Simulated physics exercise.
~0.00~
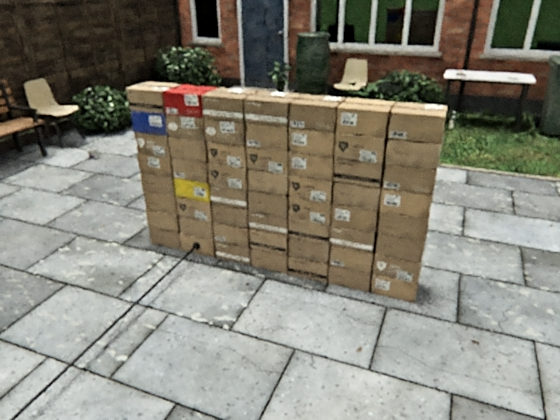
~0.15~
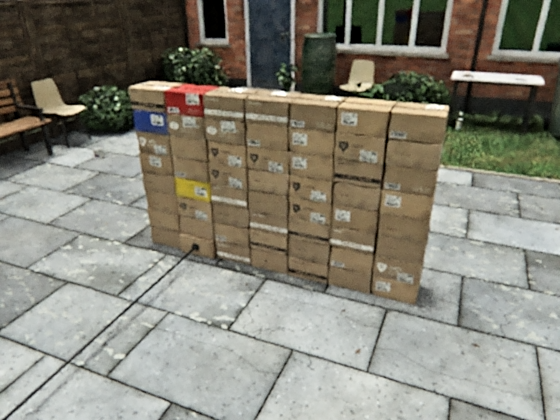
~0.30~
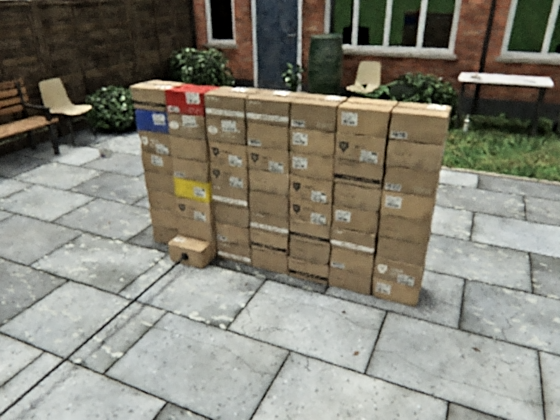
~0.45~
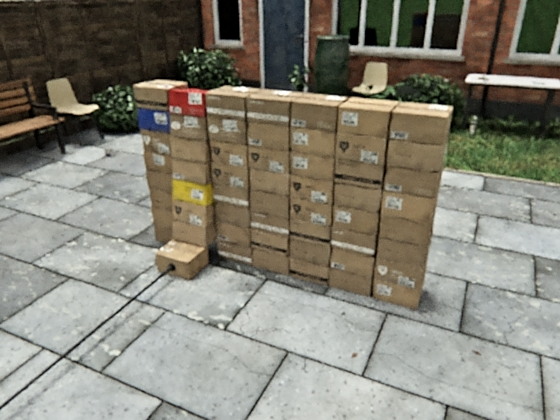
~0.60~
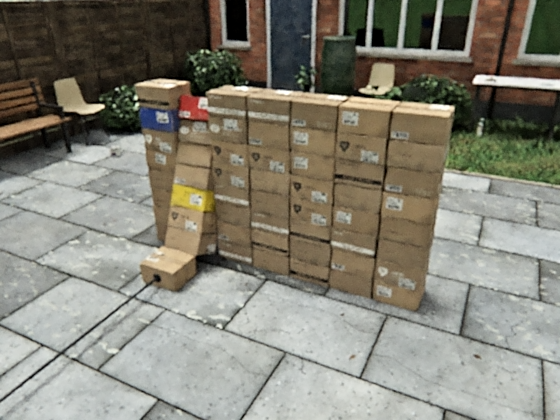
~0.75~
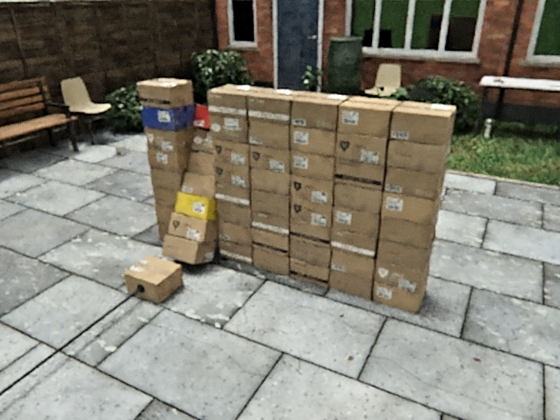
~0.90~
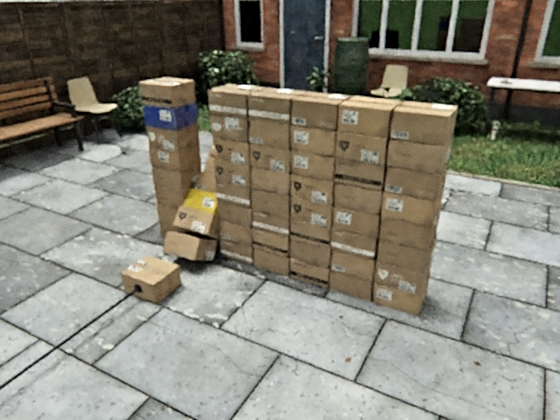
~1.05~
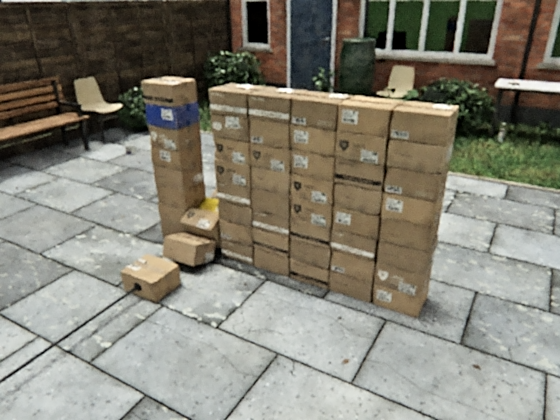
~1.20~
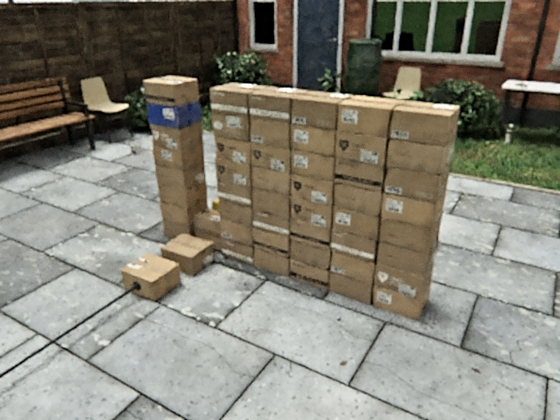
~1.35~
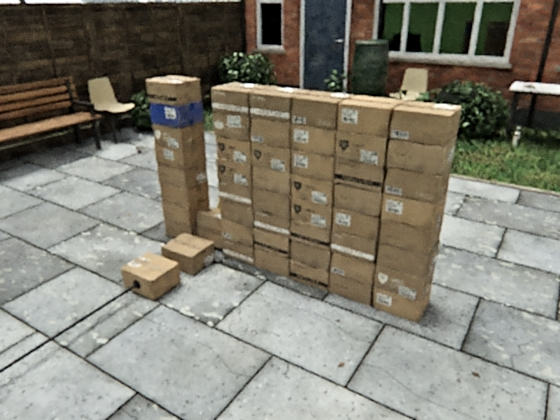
A thin dark rod reaches in from the lower left to a cardboard box at the foot of a wall of stacked boxes, on a grey paved yard before a brick building, seen from slightly above. A blue-marked box sits high in the left column, with red and yellow ones in the next. As the view drifts slightly sideways, the rod draws the bottom box out towards the lower left. The column above leans, twists and collapses, its red and yellow boxes dropping from sight. The pulled box and another lie in front, while the blue-marked column still stands beside a gap.
